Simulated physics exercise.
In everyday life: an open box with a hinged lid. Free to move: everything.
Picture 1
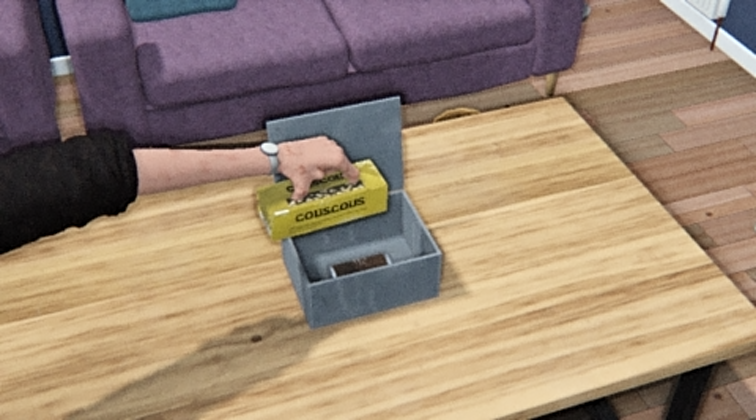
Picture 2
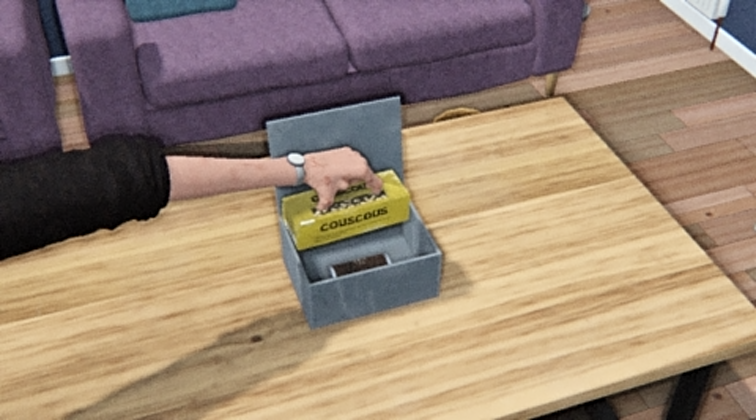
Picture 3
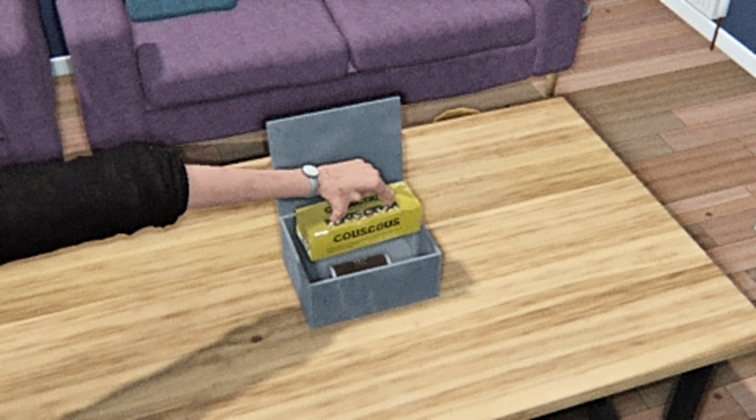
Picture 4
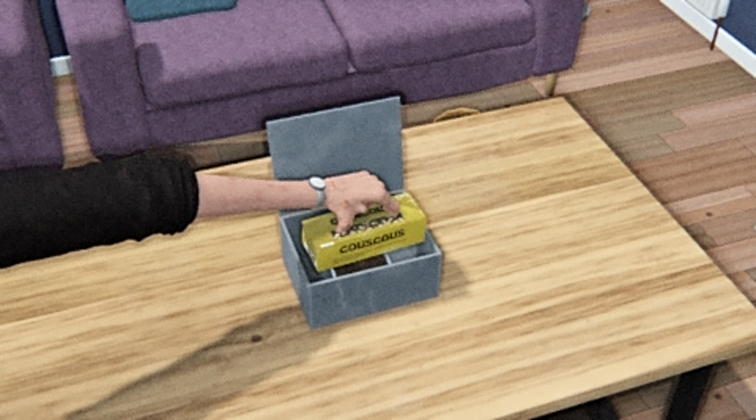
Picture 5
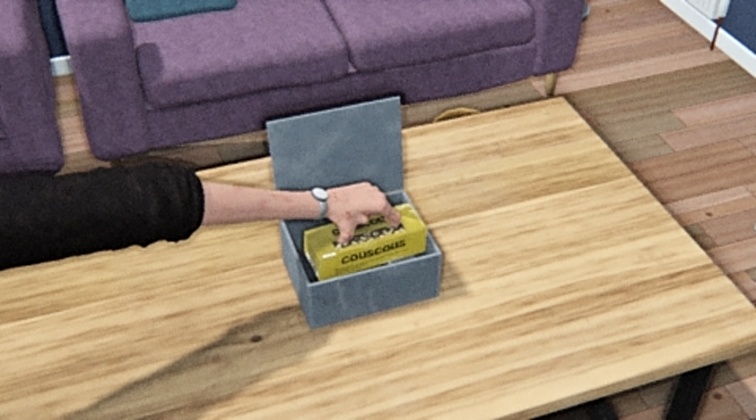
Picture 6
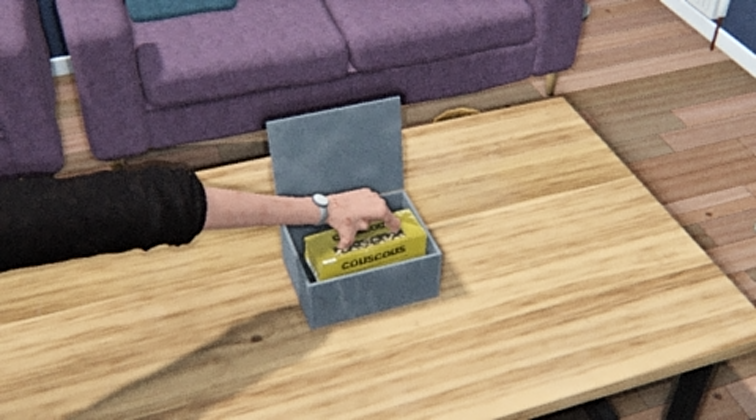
On a wooden table, a hand lowering a yellow couscous carton rightward and down into an open grey box with a hinged lid.
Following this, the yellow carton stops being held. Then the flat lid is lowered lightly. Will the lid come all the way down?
The box ends up covered.
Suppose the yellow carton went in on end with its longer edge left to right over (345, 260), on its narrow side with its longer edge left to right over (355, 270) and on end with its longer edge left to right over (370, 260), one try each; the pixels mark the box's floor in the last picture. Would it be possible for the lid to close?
So, one: It remains raised; two: It drops fully; three: It remains raised.
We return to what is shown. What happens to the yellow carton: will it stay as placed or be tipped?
As it turns out, the yellow carton changes its angle.
Then, 1.10 s past the last view, lid starting down; yellow carton on its side near (350, 240); brown tin displaced a little.
Then, 1.90 s past the last view, lid 38° above the rim; yellow carton on its side near (350, 240).
Finally, lid shut; down or leaning hard in the box, yellow carton; brown tin still in place. Final places as the last picture's camera would see them, yellow carton near (350, 240).
